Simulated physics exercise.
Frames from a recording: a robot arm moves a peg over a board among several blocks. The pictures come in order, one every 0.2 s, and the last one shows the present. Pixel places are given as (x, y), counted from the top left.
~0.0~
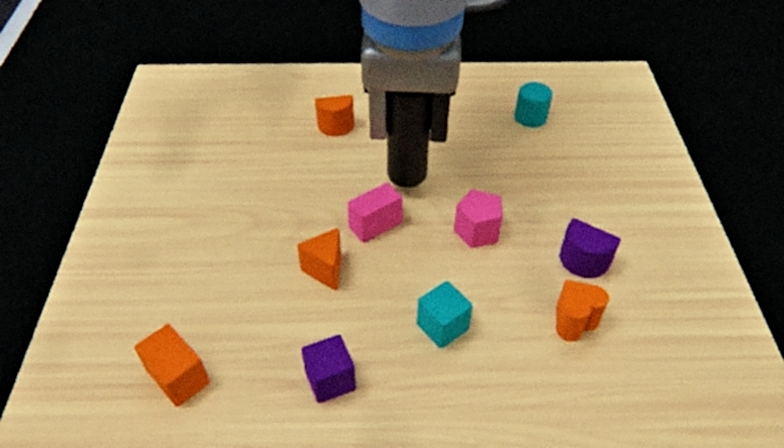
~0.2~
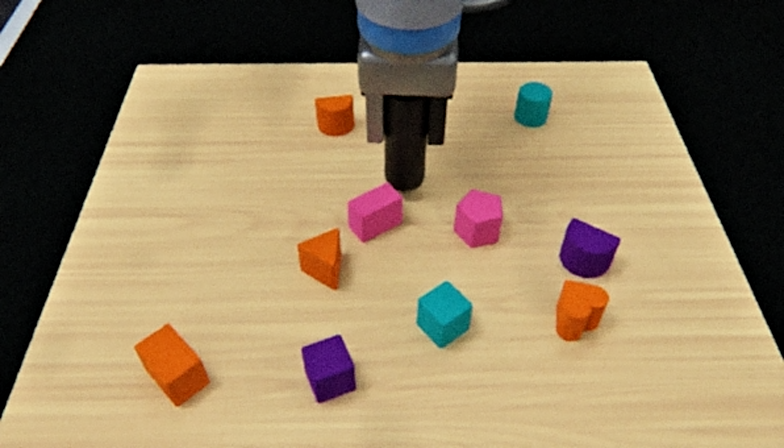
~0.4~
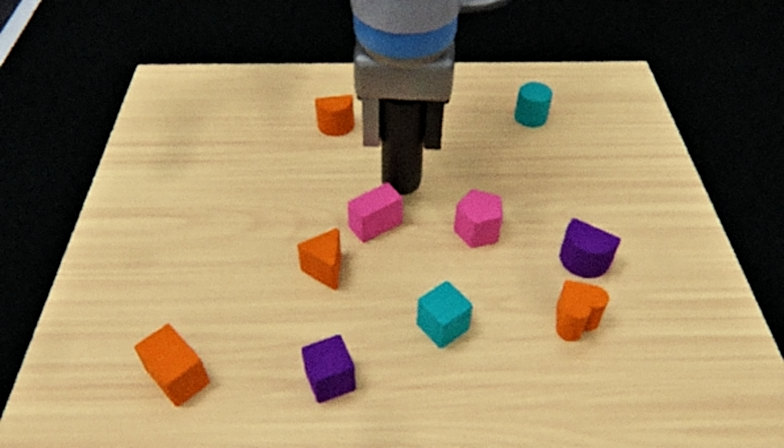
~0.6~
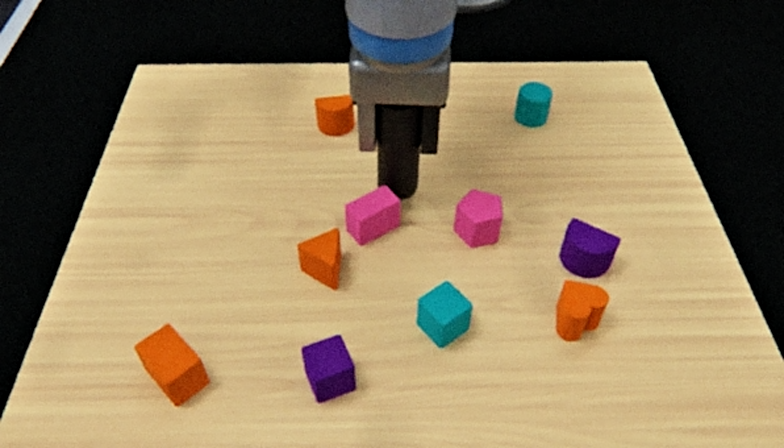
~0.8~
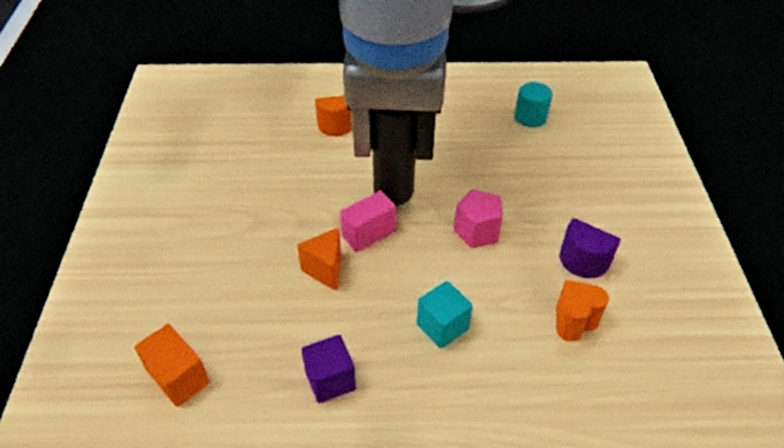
On a light wooden board scattered with colourful blocks, a robot arm moved its dark peg slightly toward the viewer and left, then nudged the pink oblong block a little the same way.
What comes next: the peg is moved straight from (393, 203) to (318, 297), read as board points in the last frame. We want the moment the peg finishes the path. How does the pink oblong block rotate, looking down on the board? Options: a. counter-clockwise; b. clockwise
I'll go with b - clockwise.
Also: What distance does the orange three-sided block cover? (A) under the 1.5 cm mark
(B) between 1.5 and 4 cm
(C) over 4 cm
Answer: C.
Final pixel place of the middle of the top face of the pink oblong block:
At the end it should sit near (269, 299).
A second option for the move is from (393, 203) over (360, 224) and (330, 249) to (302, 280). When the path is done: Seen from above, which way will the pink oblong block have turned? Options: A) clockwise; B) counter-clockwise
(B)
The first path, step by step. One third of the way, peg at (369, 221); orange three-sided block at (303, 263), turned 30° anticlockwise; pink oblong block at (336, 237), turned 10° clockwise.
Two thirds of the way, peg at (344, 252); orange three-sided block at (264, 291), turned 20° anticlockwise; pink oblong block at (304, 268), turned 20° clockwise.
At the end, peg at (317, 286); orange three-sided block at (222, 311); purple square block not moved; pink oblong block at (269, 299), turned 35° clockwise.
